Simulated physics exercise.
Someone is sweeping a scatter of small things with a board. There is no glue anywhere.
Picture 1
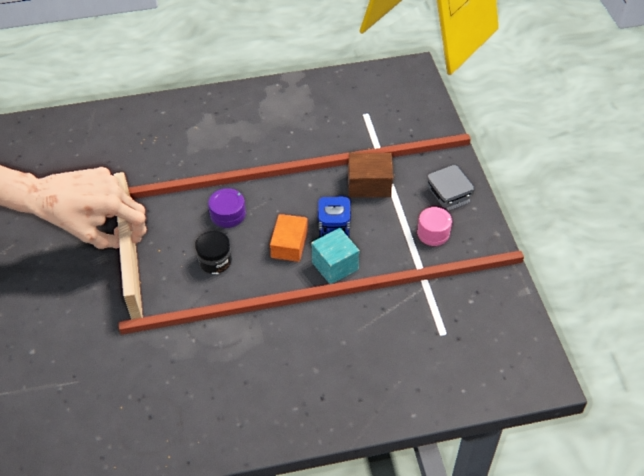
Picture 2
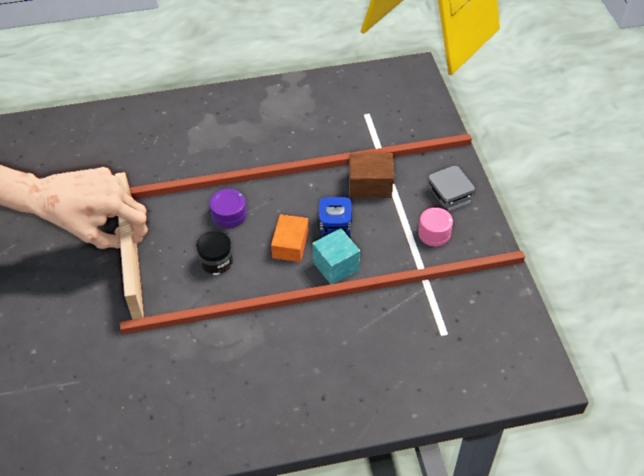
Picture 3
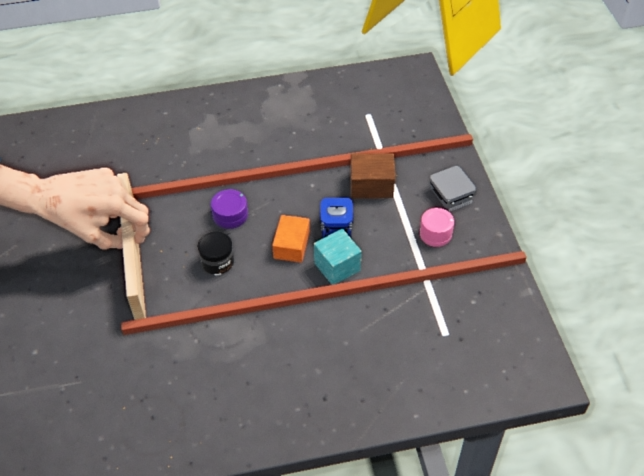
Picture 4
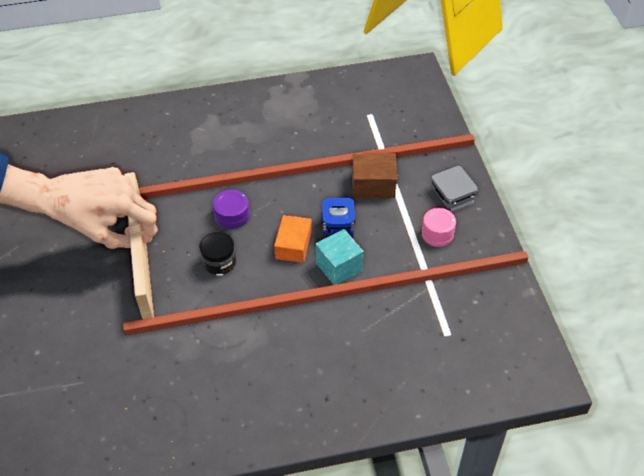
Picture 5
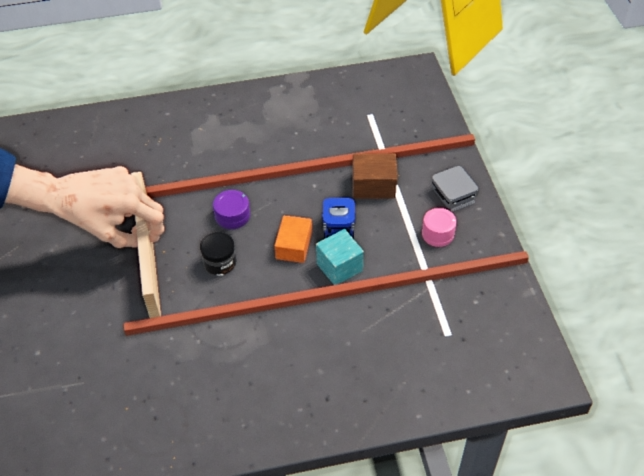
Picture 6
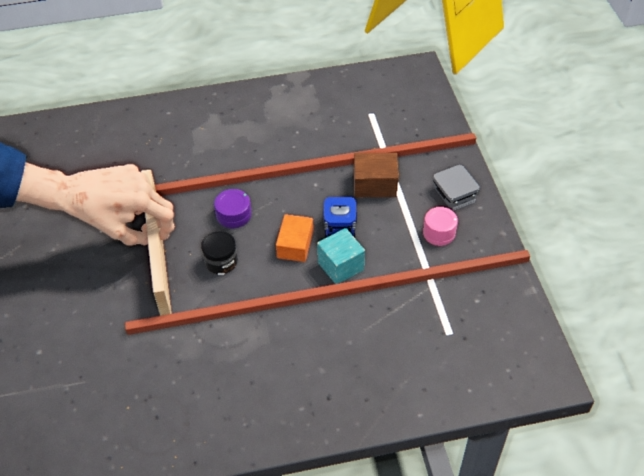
On a dark tabletop between two reddish rails, a hand held a wooden board upright at the left, then slid it slightly right, while the scattered blocks and small round things ahead stayed put.
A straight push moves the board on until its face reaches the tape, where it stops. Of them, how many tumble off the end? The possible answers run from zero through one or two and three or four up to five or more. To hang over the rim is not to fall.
Final tally: Zero.
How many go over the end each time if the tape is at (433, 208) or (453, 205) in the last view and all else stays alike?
Try 1: 1; try 2: 2.
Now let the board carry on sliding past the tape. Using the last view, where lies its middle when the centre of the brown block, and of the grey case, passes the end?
Near (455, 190) in the first case, near (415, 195) in the other.
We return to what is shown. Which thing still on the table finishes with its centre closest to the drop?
The grey case finishes closest.
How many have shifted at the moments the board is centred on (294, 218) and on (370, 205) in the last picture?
Answer - first 4, then 7.
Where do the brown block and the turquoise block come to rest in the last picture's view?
First: About (441, 160); second: About (439, 245).
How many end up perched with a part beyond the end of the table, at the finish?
Overhanging ones - 1.
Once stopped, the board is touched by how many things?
Contact count: 3.
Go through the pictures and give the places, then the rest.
The first picture shows grey case (450, 189); pink lid (434, 227); brown block (370, 175); board (128, 245); tape (401, 213).
The second picture shows pink lid (435, 227); board (129, 245).
The third picture shows brown block (372, 176); purple lid (230, 209).
The fourth picture shows grey case (454, 189); black tub (218, 254).
The fifth picture shows pink lid (439, 228); orange block (294, 239).
The sixth picture shows grey case (455, 188); pink lid (440, 227); brown block (376, 175); board (155, 241); tape (406, 213).
Soon after, none off yet; grey case at rest near (455, 188); pink lid at rest near (440, 227); brown block at rest near (376, 175).
Then, none off yet; grey case moving near (462, 184); pink lid at rest near (441, 227); brown block moved about its own width near (410, 165).
At rest, the number that fall off is zero.
